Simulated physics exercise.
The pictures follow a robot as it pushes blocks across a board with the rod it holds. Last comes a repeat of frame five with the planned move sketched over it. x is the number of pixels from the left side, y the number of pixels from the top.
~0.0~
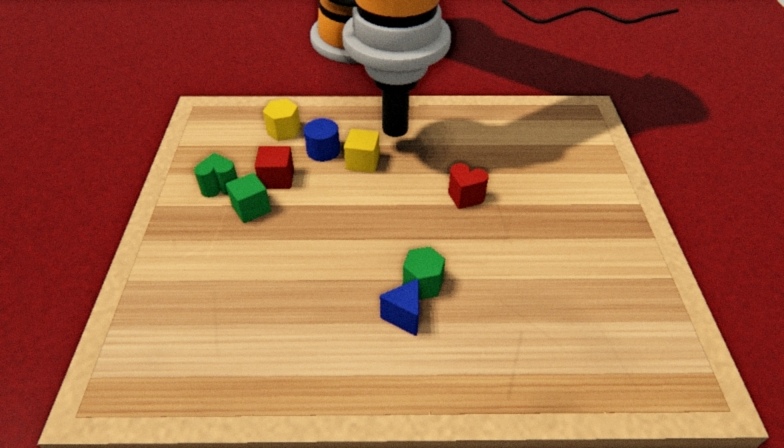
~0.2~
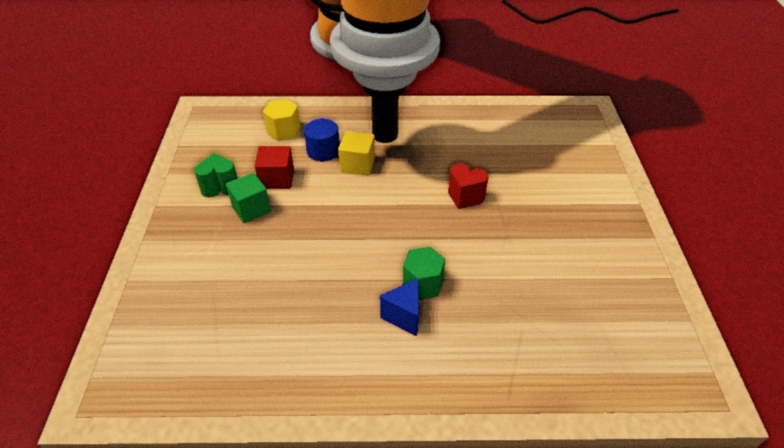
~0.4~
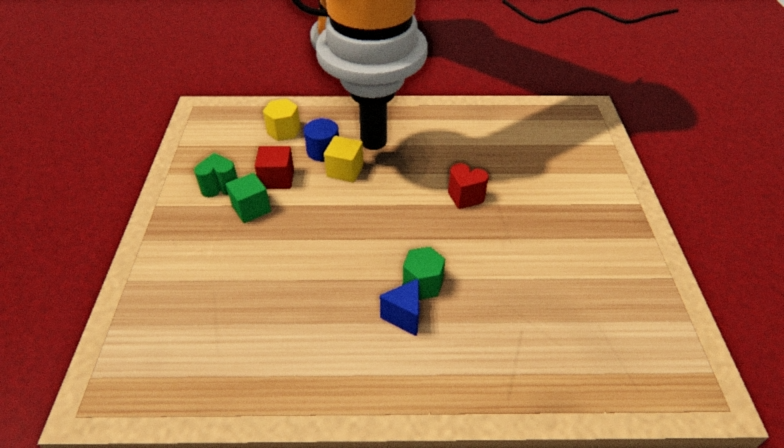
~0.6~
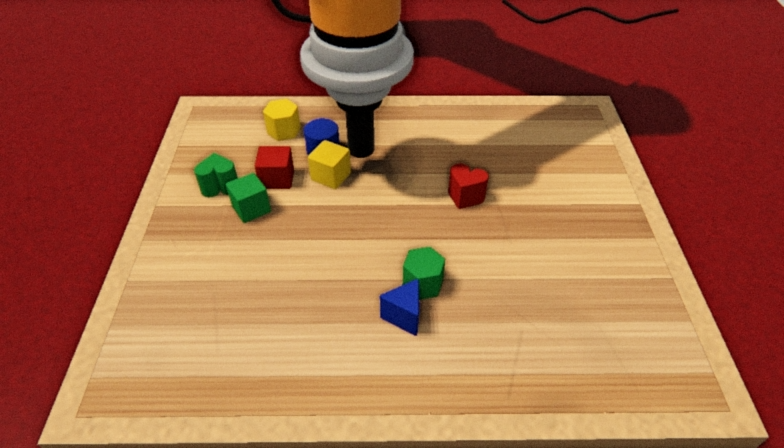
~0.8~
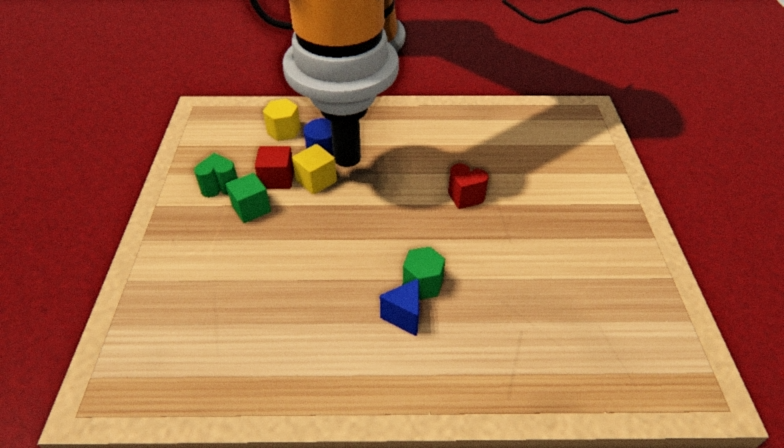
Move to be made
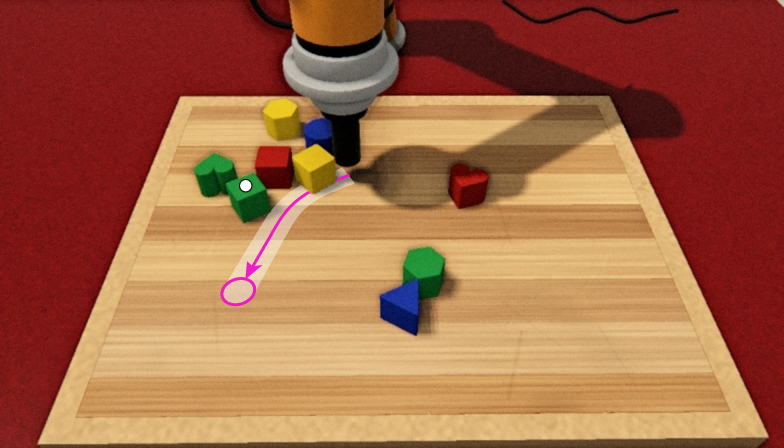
On a wooden board, a robot arm's black rod pushes the yellow block left and slightly nearer, closer to the red block.
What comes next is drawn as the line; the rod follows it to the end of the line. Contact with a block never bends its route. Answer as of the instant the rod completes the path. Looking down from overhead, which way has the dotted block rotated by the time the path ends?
It turns counter-clockwise.
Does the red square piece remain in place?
No
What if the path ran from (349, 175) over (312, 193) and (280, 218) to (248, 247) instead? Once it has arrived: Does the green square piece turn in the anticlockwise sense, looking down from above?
Final answer: Yes.
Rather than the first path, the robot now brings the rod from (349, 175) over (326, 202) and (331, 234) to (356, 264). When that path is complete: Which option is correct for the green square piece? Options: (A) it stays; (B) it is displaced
The answer is A.
The line goes from (349, 175) through (299, 199) and (268, 241) to (238, 291); the dot is on the green square piece.
The first path, step by step. One third of the way, rod at (295, 183); green heart-shaped block at (207, 164); green square piece at (240, 186), turned 20° anticlockwise; red square piece at (246, 151), turned 20° clockwise; yellow square piece at (267, 169), turned 70° clockwise.
Two thirds of the way, rod at (264, 224); green heart-shaped block at (207, 164); green square piece at (239, 187), turned 25° anticlockwise; red square piece at (246, 151), turned 20° clockwise; yellow square piece at (265, 170), turned 75° clockwise.
At the end, rod at (233, 275); green heart-shaped block at (207, 164); green square piece at (239, 187), turned 25° anticlockwise; red square piece at (246, 151), turned 20° clockwise; yellow square piece at (265, 170), turned 75° clockwise.
